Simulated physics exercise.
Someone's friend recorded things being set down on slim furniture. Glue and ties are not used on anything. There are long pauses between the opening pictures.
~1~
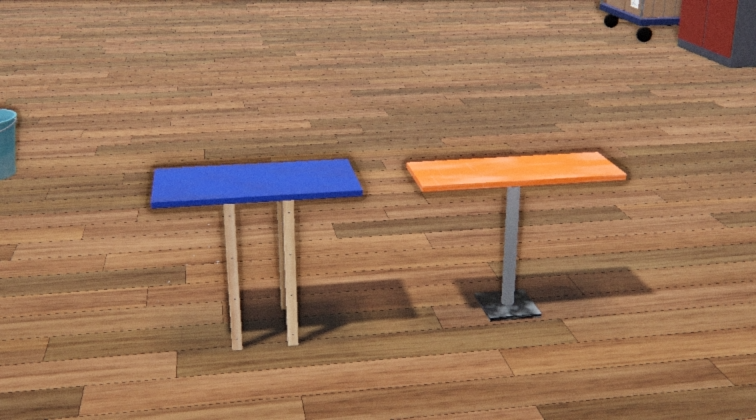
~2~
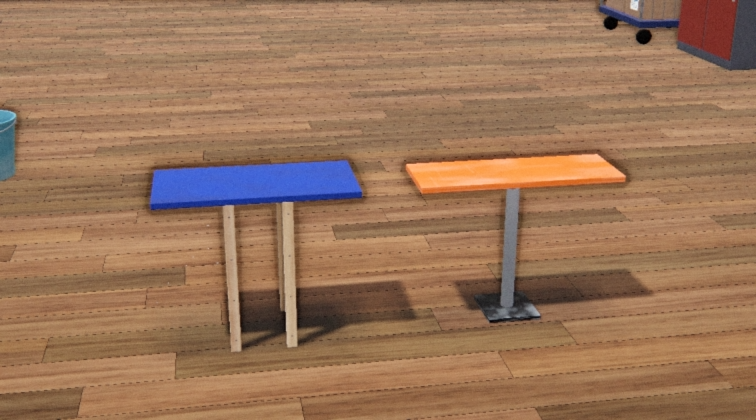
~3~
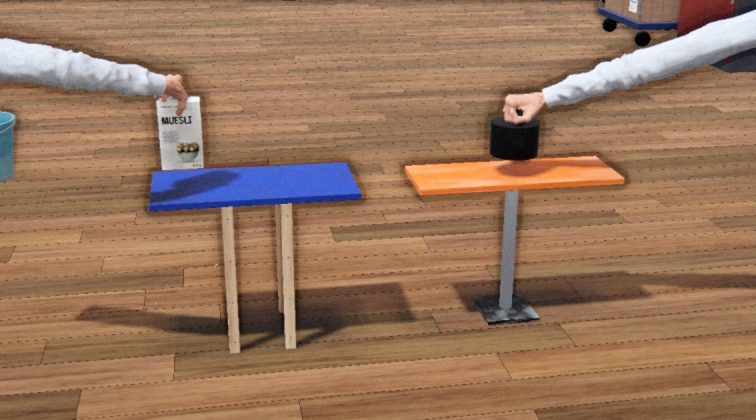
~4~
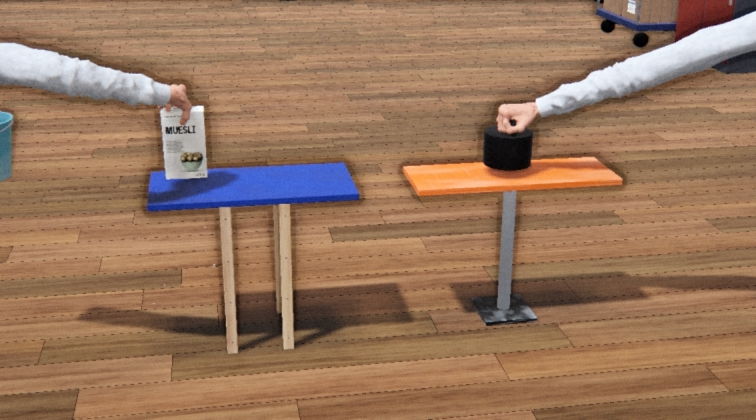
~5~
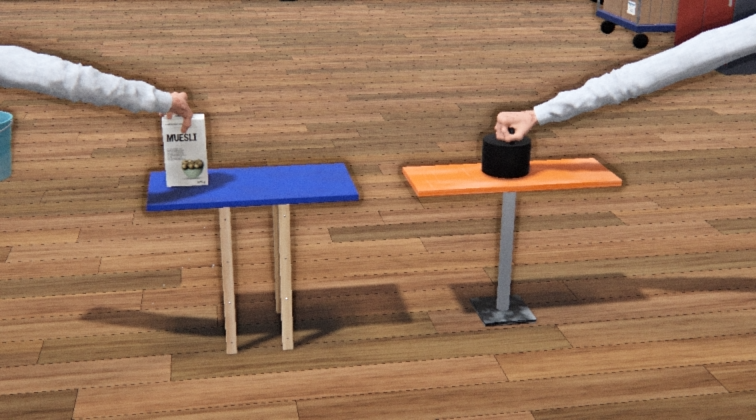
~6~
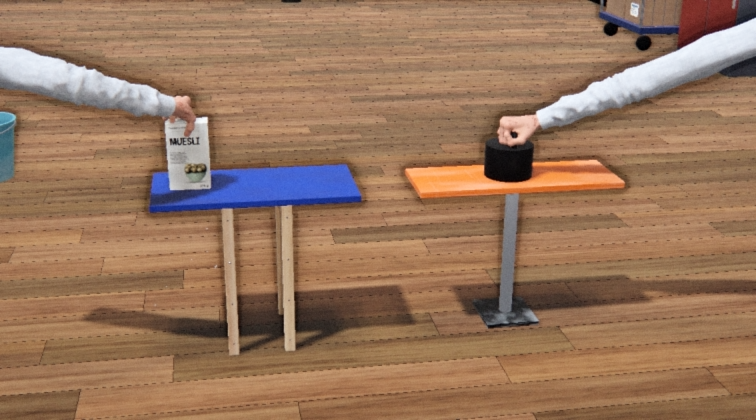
On a wooden floor, two hands lower a muesli packet and a black object onto two narrow tables.
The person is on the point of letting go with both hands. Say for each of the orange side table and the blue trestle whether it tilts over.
One by one: Orange side table - no tilt; blue trestle - no tilt.
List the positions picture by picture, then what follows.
Orange side table (515, 171); blue trestle (256, 182), in the first frame.
Blue trestle (255, 184), in the second frame.
Still on the way; orange side table (513, 175); left packet (181, 133), in the third frame.
Still on the way; blue trestle (252, 186); right weight (508, 148), in the fourth frame.
Still on the way; orange side table (510, 177); left packet (185, 150), in the fifth frame.
In place, still held; orange side table (513, 178); blue trestle (254, 187); right weight (509, 160), in the sixth frame.
Then, 0.24 s later than the last frame, orange side table at rest near (513, 178); blue trestle at rest near (254, 187).
When it is over, the orange side table stays flat on its feet, near (513, 178); the blue trestle stays flat on its feet, near (254, 187).
